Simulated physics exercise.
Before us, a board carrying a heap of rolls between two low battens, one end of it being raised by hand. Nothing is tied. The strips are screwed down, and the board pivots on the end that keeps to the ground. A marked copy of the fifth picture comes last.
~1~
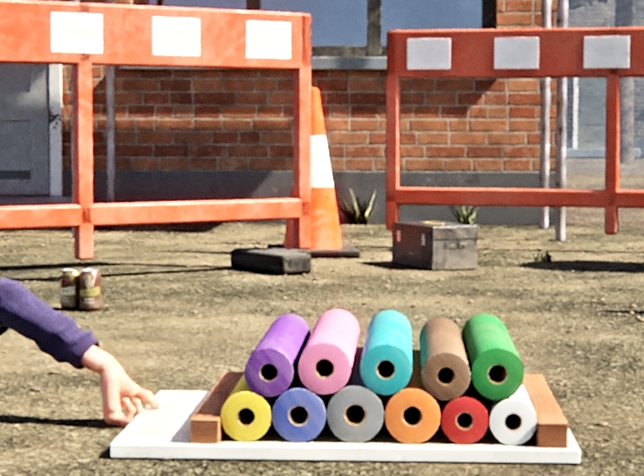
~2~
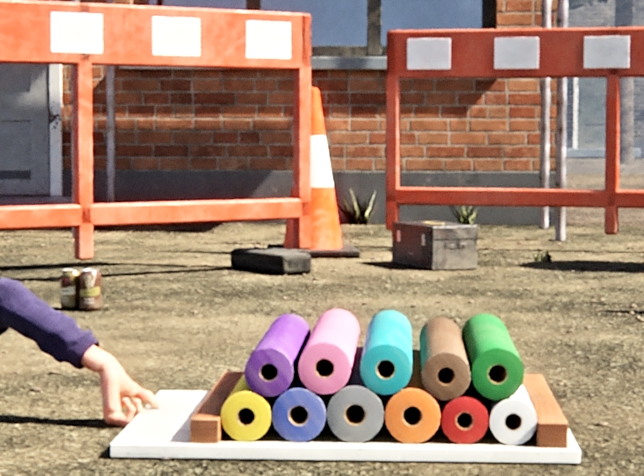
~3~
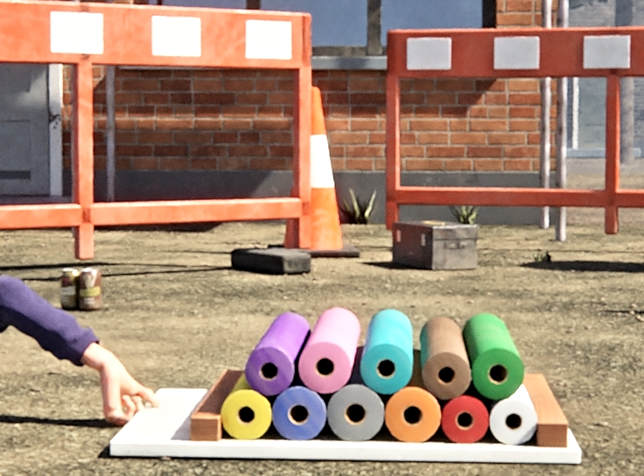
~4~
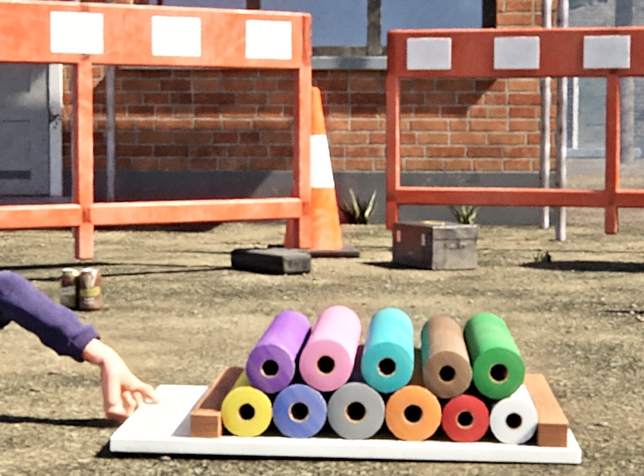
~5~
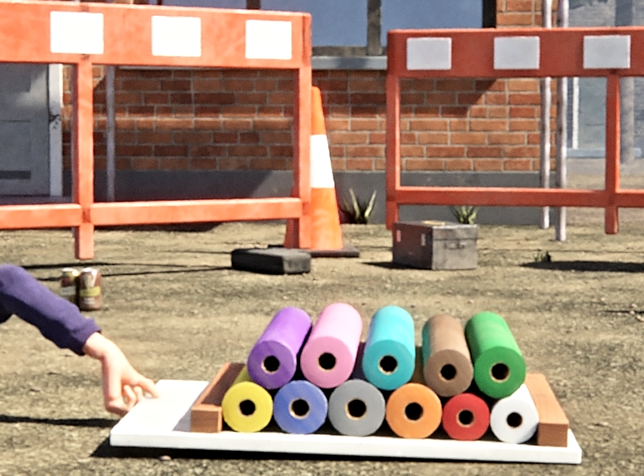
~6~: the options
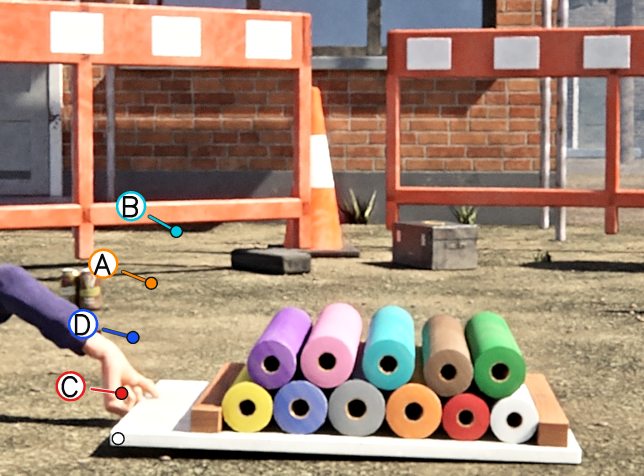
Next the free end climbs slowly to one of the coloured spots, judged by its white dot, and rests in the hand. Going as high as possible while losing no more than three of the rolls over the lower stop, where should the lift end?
At most to B.
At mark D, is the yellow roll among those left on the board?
Yes, with D.
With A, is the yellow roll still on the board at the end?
Yes, with A.
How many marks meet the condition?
The number is four.
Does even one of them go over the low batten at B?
Yes.
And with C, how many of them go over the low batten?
It comes to none.
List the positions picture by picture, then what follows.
Brown roll (446, 376); green roll (498, 374); turquoise roll (386, 369), in the first frame.
Turquoise roll (386, 369); pink roll (325, 368), in the second frame.
Board (350, 411); yellow roll (246, 415); blue roll (299, 414); white roll (513, 421), in the third frame.
Board (350, 409); yellow roll (246, 412); blue roll (300, 412), in the fourth frame.
Board (350, 407); yellow roll (247, 408); blue roll (300, 408), in the fifth frame.
On the marked copy, A at (152, 283); B at (177, 231); C at (122, 393); D at (133, 337); the white dot at (118, 439).
Following B. Soon after the start, board at 17°.
Later, board at 29°.
In the end, board at 29°, two over the low batten (brown, green).
As for the rest, A one over the low batten (green); C none over the low batten; D none over the low batten.
